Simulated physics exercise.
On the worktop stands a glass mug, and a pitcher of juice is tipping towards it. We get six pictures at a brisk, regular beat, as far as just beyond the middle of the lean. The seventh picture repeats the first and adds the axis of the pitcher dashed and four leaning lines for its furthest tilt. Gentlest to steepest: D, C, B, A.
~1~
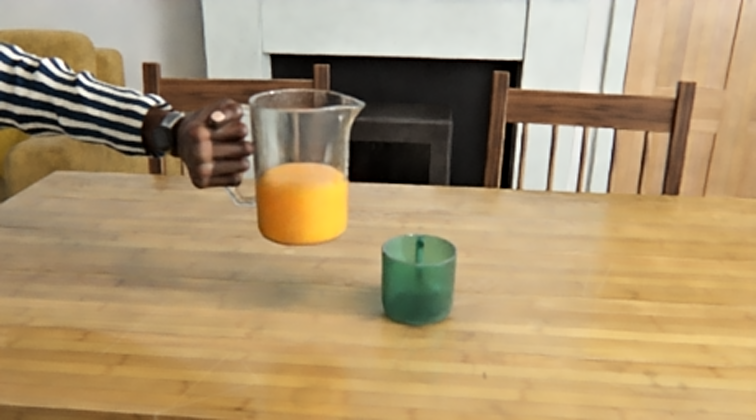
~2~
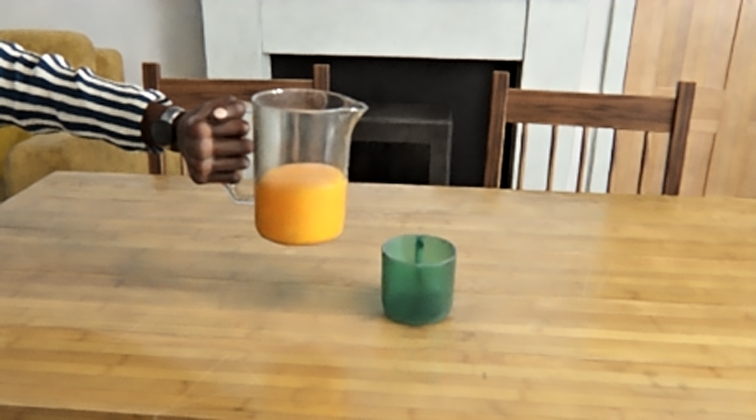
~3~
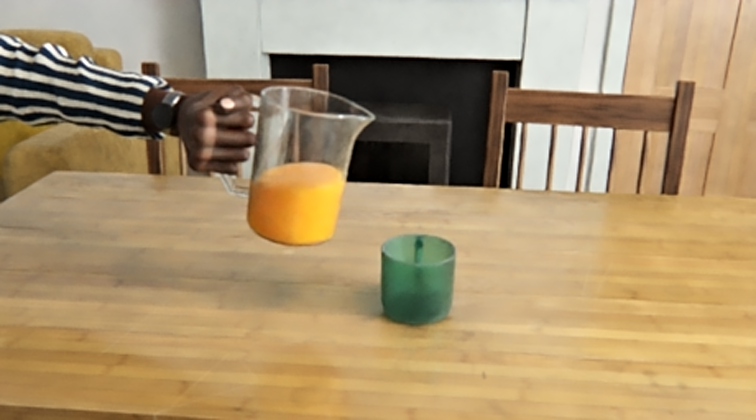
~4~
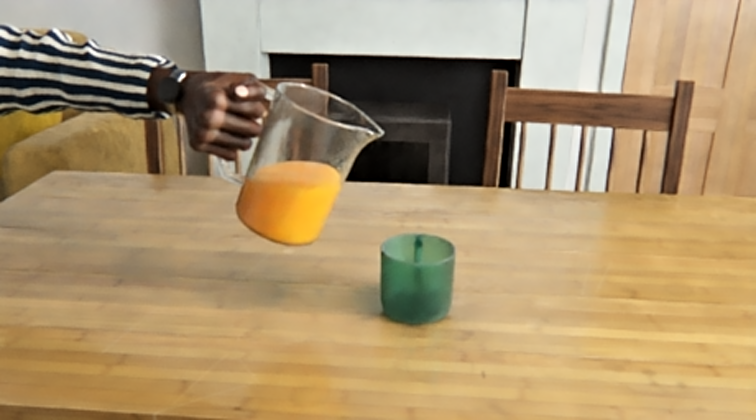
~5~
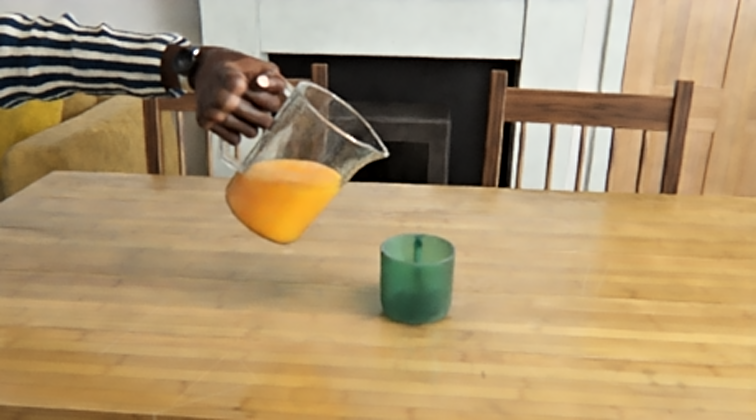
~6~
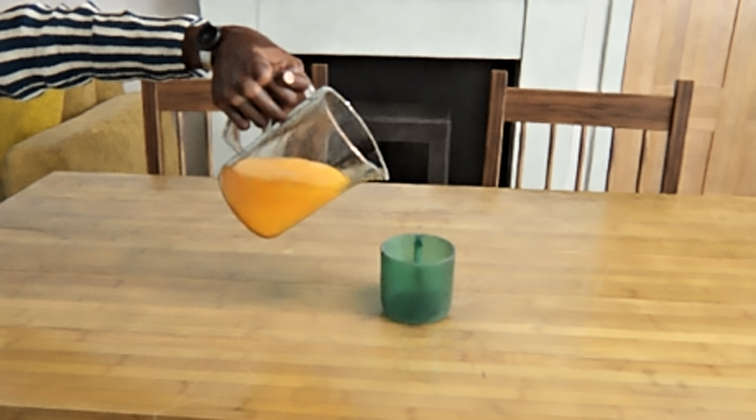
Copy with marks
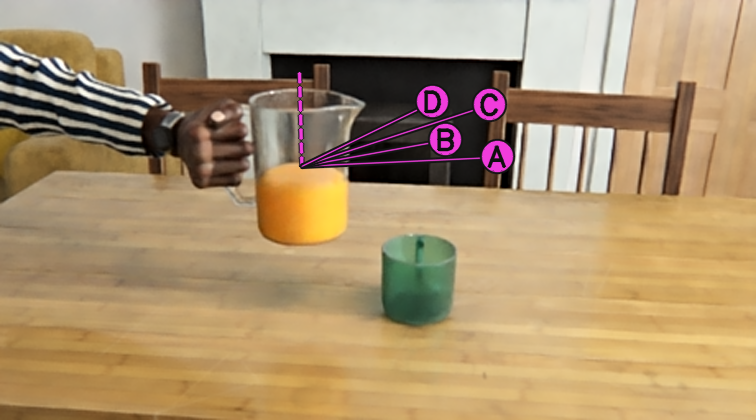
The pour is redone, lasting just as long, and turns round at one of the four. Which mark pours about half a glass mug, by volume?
The answer is line B.
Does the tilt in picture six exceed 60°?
No, it does not.
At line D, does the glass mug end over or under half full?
Under.
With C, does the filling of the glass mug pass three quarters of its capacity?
No, it does not.
On the marked copy, A at (481, 158); B at (428, 143); C at (473, 110); D at (417, 109).
For line A, the glass mug ends with about 71 % of what it can hold; 4 % of the juice is spilt.
For line B, the glass mug ends with about 50 % of what it can hold.
For line C, the glass mug ends with about 26 % of what it can hold.
For line D, the glass mug ends with about 8 % of what it can hold.
